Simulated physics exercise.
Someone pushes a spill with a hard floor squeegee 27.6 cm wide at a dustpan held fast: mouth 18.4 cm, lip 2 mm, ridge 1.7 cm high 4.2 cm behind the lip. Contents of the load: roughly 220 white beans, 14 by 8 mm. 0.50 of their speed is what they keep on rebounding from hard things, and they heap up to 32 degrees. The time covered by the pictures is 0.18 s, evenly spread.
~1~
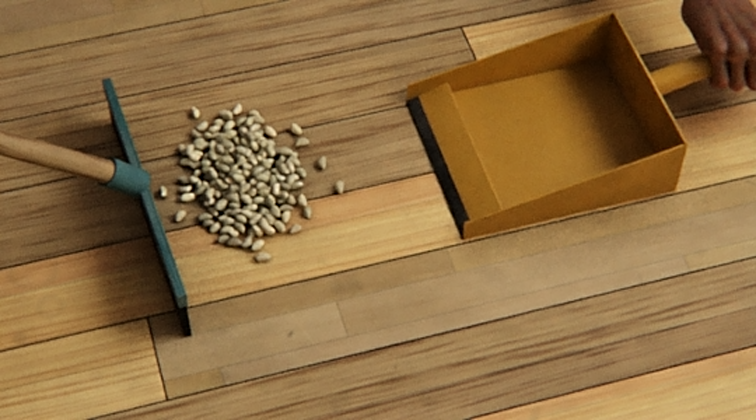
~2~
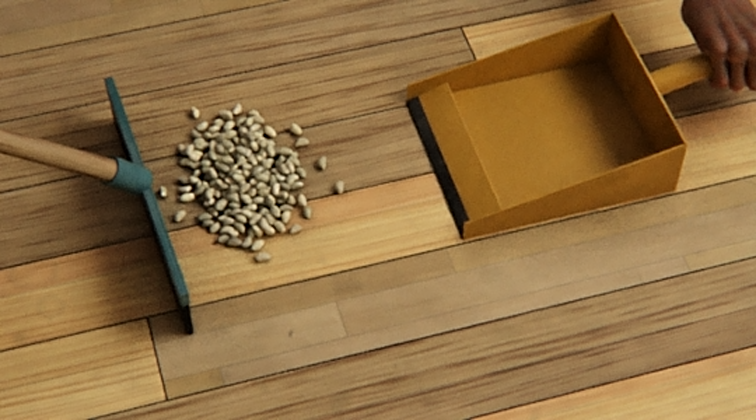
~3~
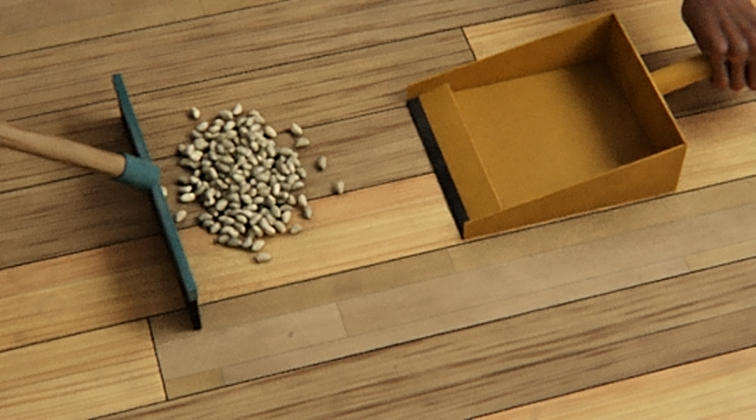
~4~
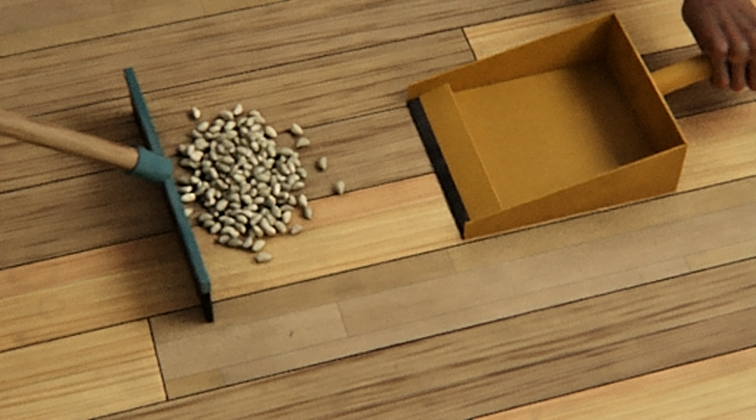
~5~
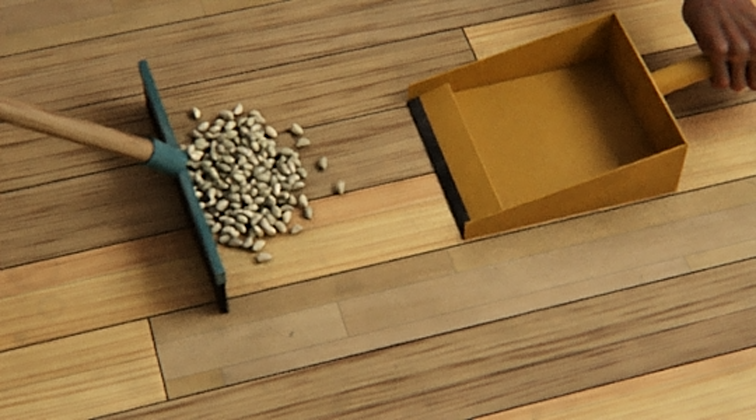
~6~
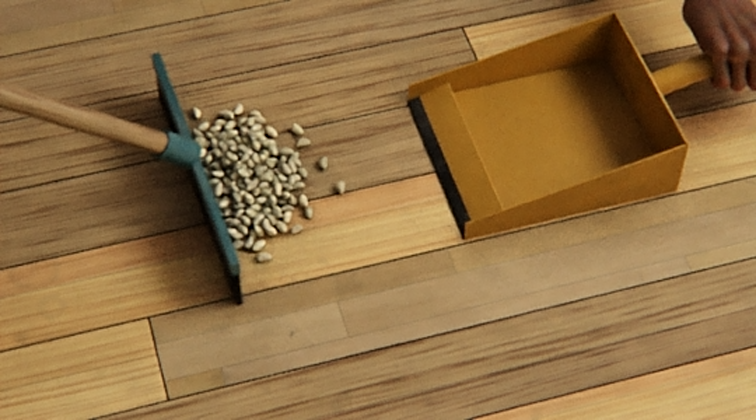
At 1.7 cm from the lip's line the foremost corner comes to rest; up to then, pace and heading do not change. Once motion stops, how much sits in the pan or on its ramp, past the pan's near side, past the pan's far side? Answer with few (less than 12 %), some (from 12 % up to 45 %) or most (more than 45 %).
Pan - some; near side - few; far side - most.
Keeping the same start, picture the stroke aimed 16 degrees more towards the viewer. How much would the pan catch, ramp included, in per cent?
Result: Close to 30 %, ramp counted.
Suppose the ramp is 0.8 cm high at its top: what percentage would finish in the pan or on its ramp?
In that case some 25 per cent.
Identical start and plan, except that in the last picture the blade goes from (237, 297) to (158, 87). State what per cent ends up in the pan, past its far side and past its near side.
Pan 30, far 15, near 5.
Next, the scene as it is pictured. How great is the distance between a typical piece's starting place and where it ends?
Median: Approx. 22 cm.
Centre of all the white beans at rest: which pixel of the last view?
Close to pixel (411, 93).
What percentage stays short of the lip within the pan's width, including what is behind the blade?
Some 30 per cent end up there.
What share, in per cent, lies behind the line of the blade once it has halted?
Near 5 percent, give or take.
Then, 0.25 s after the last picture, middle of the blade 13 cm from the lip; 0 % over the lip, far side 30 %, near side 0 %.
Then, 0.41 s after the last picture, middle of the blade 6 cm from the lip; 0 % over the lip, far side 45 %, near side 0 %.
Then, 0.70 s after the last picture, middle of the blade 3 cm from the lip; 20 % over the lip, far side 50 %, near side 0 %.
In the end, pan 20 %, near side 0 %, far side 50 %, in front of the lip or behind the blade 30 %.
